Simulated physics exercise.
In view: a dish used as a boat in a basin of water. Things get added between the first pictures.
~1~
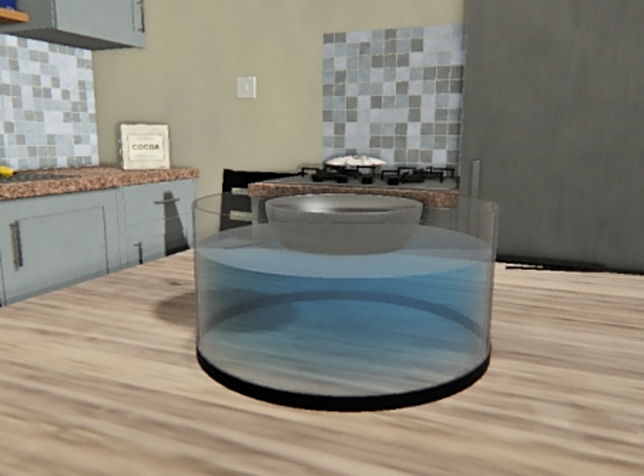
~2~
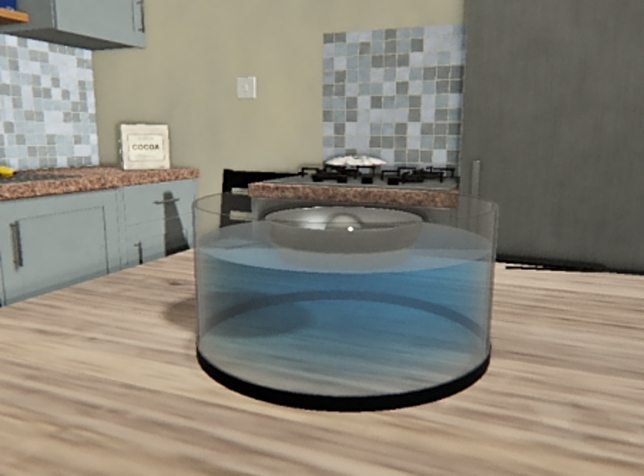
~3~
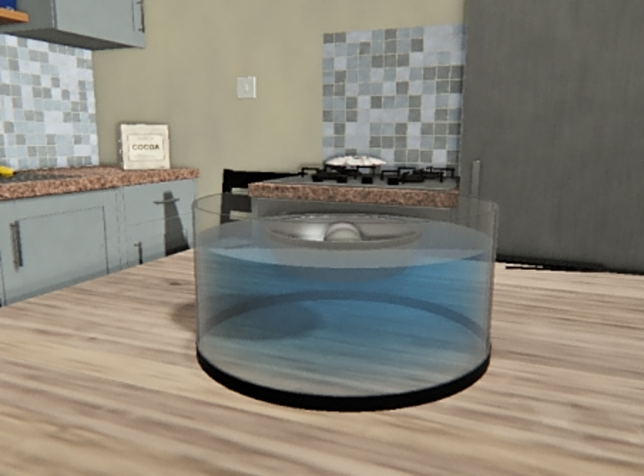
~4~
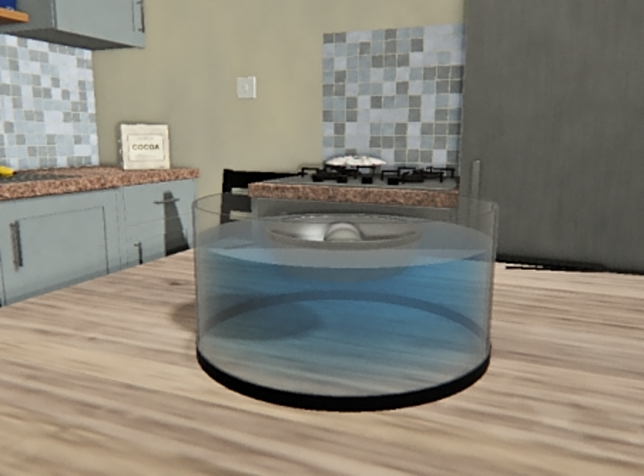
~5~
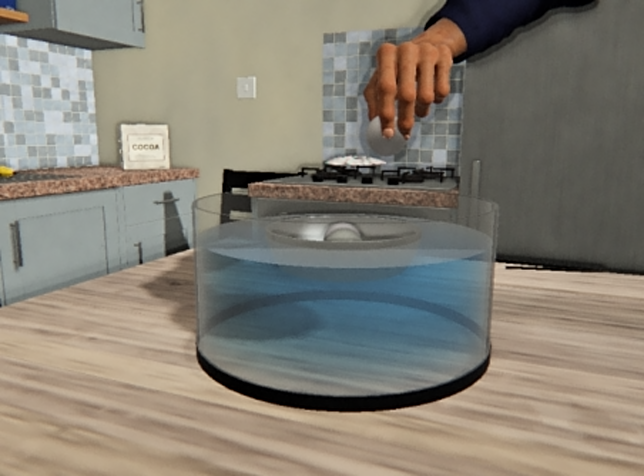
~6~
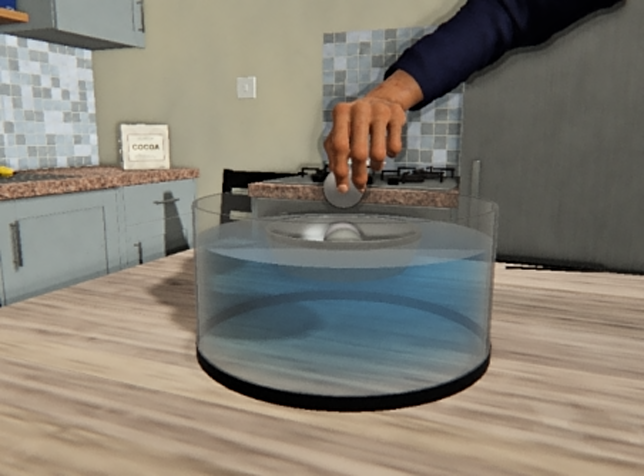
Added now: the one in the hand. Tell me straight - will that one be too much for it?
I'm expecting it to fail with one more.
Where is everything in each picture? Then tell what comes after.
The first picture shows dish (344, 204) empty; most of its side above the surface.
The second picture shows dish (343, 219) with one aboard; about half of its side above the surface.
The third picture shows dish (343, 229) with two aboard; about a fifth of its side above the surface.
The fourth picture shows dish (343, 229) with two aboard; about a fifth of its side above the surface.
The fifth picture shows dish (343, 229) with two aboard; about a fifth of its side above the surface; the next steel ball in the hand at (387, 135).
The sixth picture shows dish (343, 229) with two aboard; about a fifth of its side above the surface; the next steel ball in the hand at (344, 187).
Soon after, the steel ball is in and the dish dips.
Later, water pours in over its edge.
In the end, the dish lies on the bottom with its load.
